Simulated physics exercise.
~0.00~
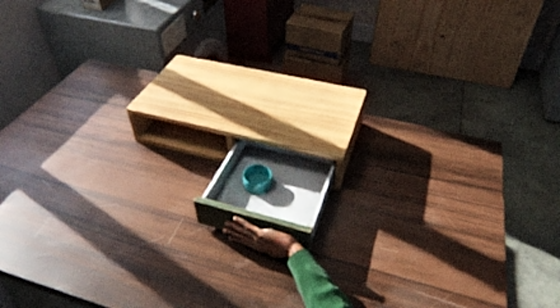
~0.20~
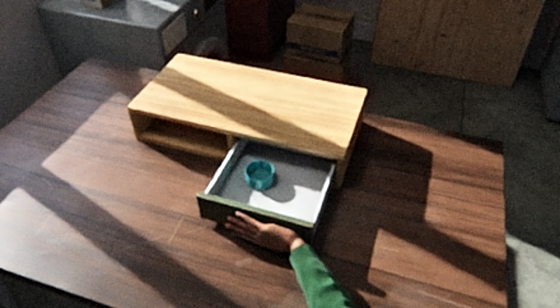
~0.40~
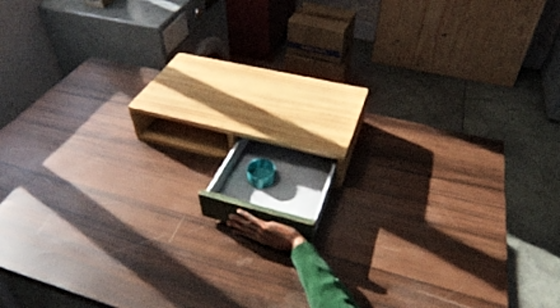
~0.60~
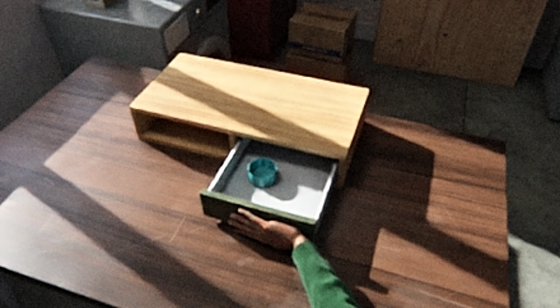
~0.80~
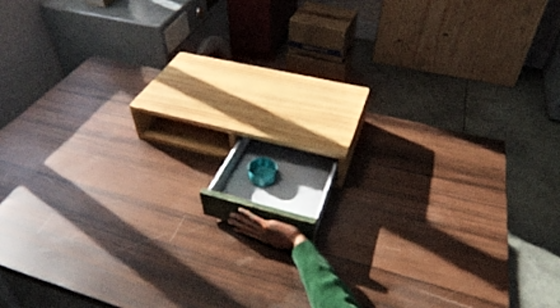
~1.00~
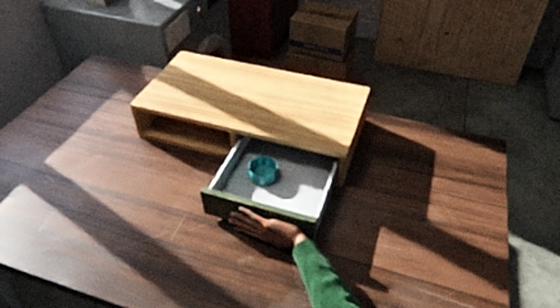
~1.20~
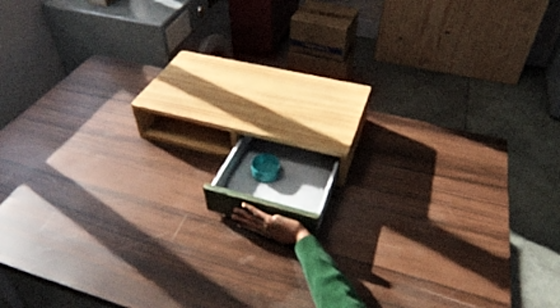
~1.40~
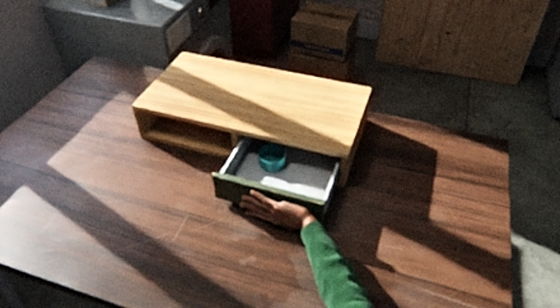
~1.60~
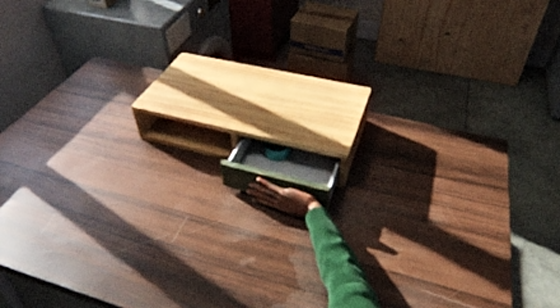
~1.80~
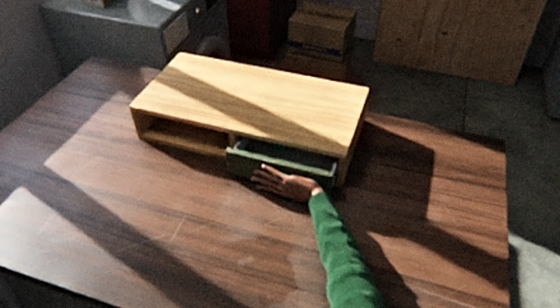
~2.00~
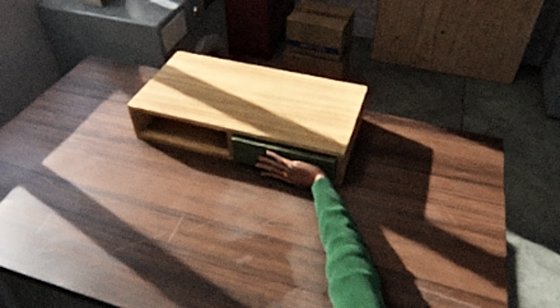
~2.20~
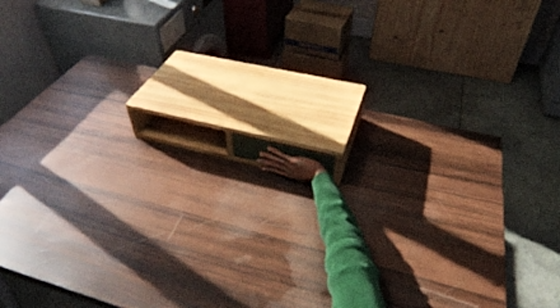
A drawer with a green front stands pulled out from a low wooden cabinet on a dark wood table, a turquoise round container resting inside it. A hand in a green sleeve lies against the drawer's front, and for a while almost nothing shifts. Then the hand pushes, and the drawer begins to slide back into the cabinet, carrying the container with it. The opening narrows steadily until the container disappears beneath the cabinet top. The drawer shuts flush, with the open palm still against its front, while the cabinet stays in its place.
